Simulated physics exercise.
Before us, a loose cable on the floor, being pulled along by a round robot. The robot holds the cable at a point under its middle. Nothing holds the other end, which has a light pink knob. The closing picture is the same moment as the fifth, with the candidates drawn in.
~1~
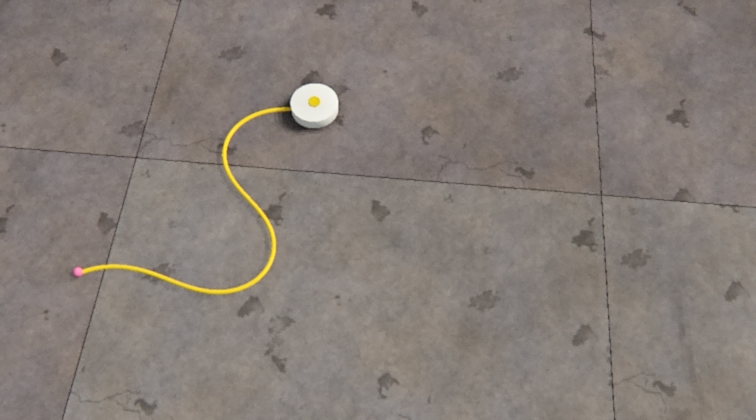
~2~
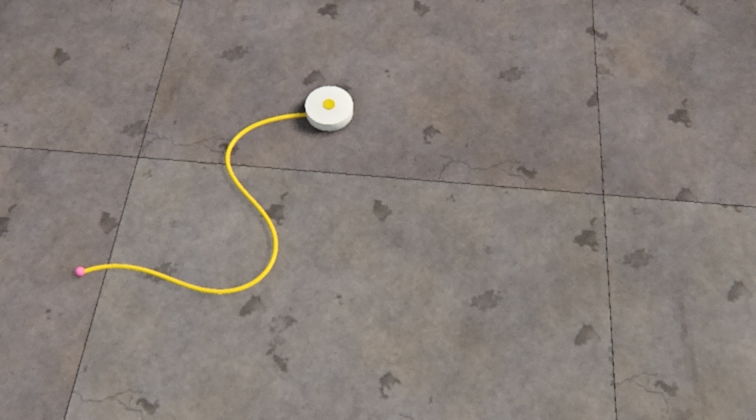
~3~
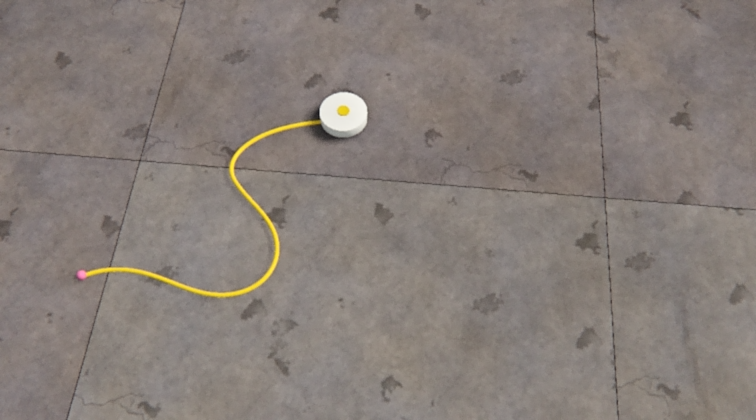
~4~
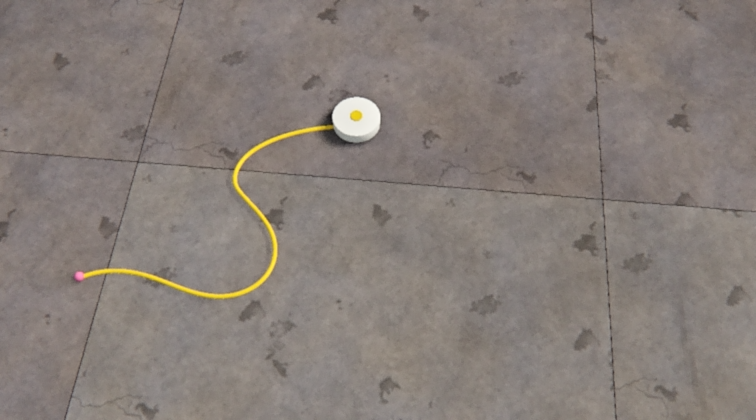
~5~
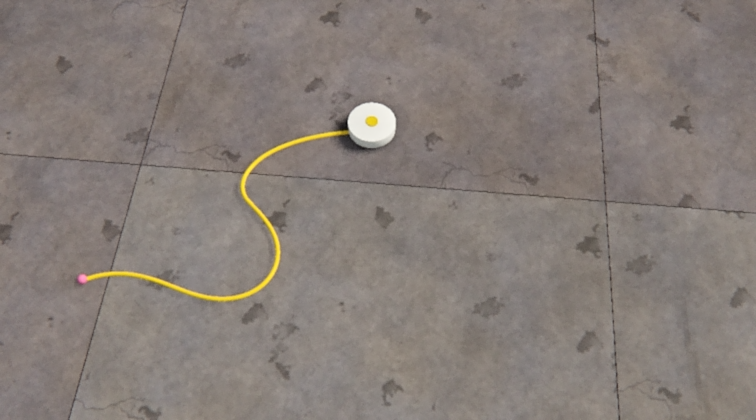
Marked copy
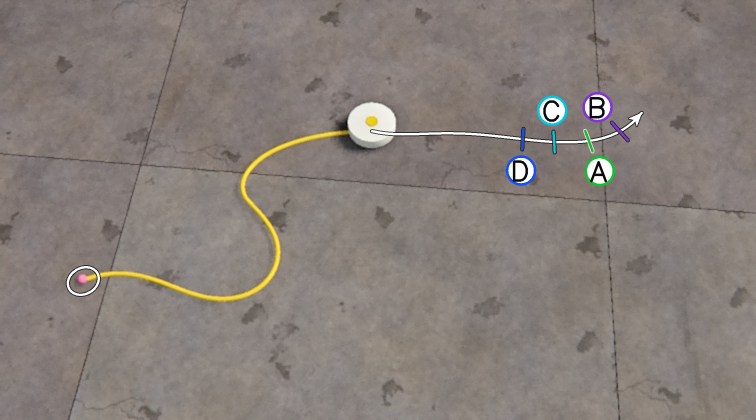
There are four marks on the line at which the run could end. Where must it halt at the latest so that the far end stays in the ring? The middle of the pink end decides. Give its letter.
D is the last safe stop.
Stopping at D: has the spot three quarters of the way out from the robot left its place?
Yes.
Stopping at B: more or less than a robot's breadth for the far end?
More.
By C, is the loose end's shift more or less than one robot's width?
By then, less.
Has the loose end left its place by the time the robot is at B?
By then, yes.
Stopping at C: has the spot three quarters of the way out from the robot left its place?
Yes.
On the marked copy, A at (589, 141); B at (620, 131); C at (554, 142); D at (523, 139); the ring at (83, 281); the route from (372, 131) via (519, 139) to (642, 113).
Taking D. A third of the way, robot (424, 129), middle of the cable (277, 243), free end (82, 279).
Two thirds of the way, robot (479, 130), middle of the cable (287, 237), free end (82, 279).
When it is over, robot (524, 134), middle of the cable (317, 222), free end (87, 278); the free end is still in its ring.
As for the rest, A drags the free end to (151, 270); B drags the free end to (188, 259); C drags the free end to (114, 276).
